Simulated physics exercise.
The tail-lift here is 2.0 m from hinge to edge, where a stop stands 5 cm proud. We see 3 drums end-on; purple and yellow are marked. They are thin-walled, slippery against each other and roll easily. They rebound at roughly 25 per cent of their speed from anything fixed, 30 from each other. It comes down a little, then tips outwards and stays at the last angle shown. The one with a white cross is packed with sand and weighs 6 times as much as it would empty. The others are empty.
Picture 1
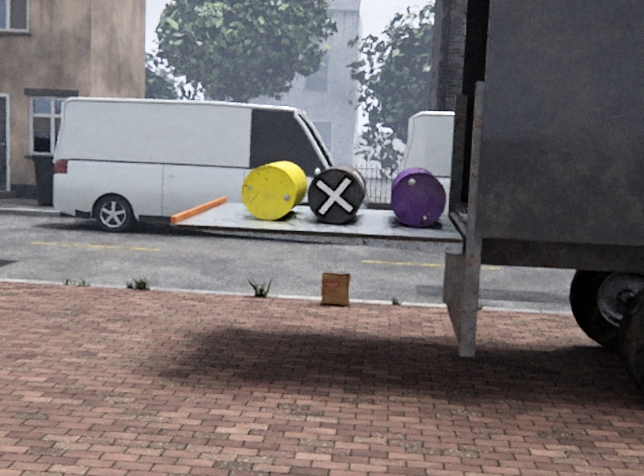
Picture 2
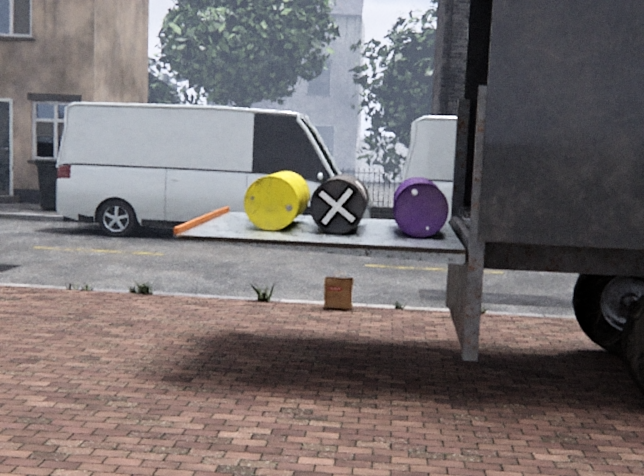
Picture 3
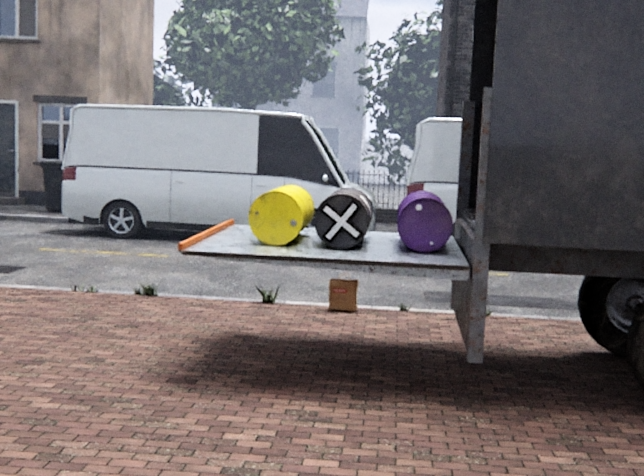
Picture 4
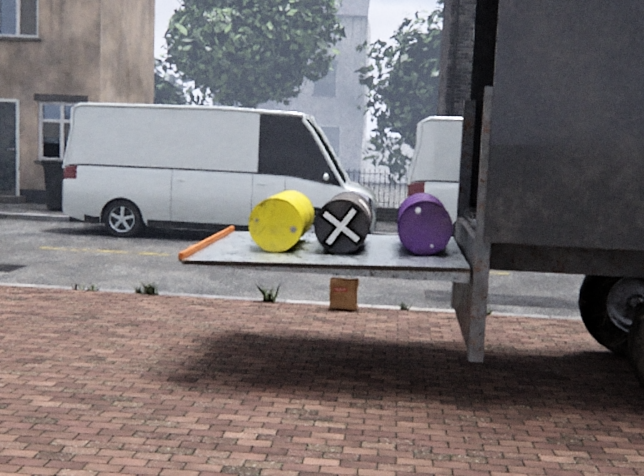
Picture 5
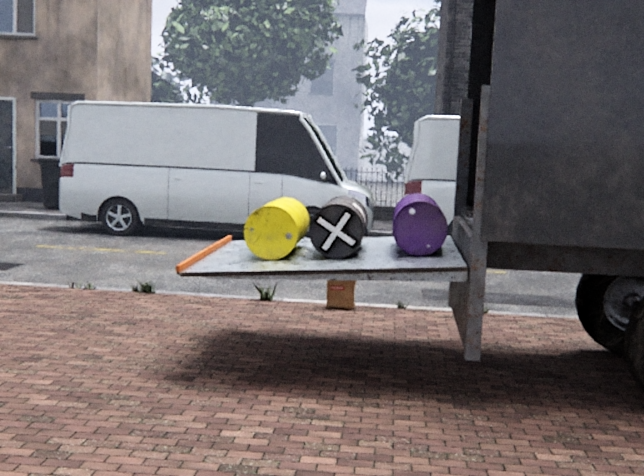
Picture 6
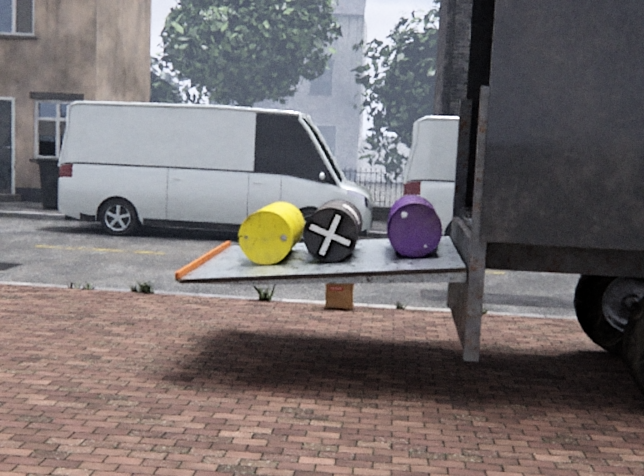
A yellow drum, a dark drum marked with a white cross and a purple drum lie in a row, left to right, on a grey tail-lift with an orange stop at its left edge. The lift extends from a truck at right above brick paving, with white vans and houses across the road. The platform lowers slightly, then its left end tilts gently down as the drums shift slightly left and the view wavers faintly.
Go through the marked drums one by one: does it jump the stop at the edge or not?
The purple drum stays on the plate, the yellow jumps the stop.
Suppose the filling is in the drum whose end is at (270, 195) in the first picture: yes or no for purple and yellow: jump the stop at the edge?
In that case purple no, yellow no.
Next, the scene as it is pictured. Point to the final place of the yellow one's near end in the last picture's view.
Around (42, 327).
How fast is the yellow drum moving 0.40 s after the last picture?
About 0.4 m/s.
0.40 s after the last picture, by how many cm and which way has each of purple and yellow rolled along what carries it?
Purple 15 left, yellow 15 left.
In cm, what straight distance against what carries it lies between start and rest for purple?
About: Purple 110.
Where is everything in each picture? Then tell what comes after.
The first picture shows purple at (419, 200), yellow at (269, 193); plate level; stop at (173, 220); white cross at (335, 196).
The second picture shows purple at (421, 211), yellow at (271, 203); plate level.
The third picture shows purple at (425, 226), yellow at (276, 218); plate level.
The fourth picture shows purple at (425, 229), yellow at (275, 225); plate tilted 2°; stop at (181, 256).
The fifth picture shows purple at (420, 229), yellow at (271, 233); plate tilted 4°.
The sixth picture shows purple at (415, 231), yellow at (265, 238); plate tilted 6°; stop at (177, 276).
Then, 0.40 s after the last picture, purple is on the plate, 150 cm from the stop, rolling left; yellow is on the plate, 40 cm from the stop, rolling left; 0 gone from the plate.
Then, 0.90 s after the last picture, purple is on the plate, 130 cm from the stop, rolling left; yellow is on the plate, 20 cm from the stop, rolling left; 0 gone from the plate.
Then, 1.50 s after the last picture, purple is on the plate, 85 cm from the stop, rolling left; yellow is over the stop and falling; 1 gone from the plate.
At rest (4.40 s after the last picture), purple is on the plate, 55 cm from the stop; yellow is off the lift, on the ground; 1 gone from the plate.
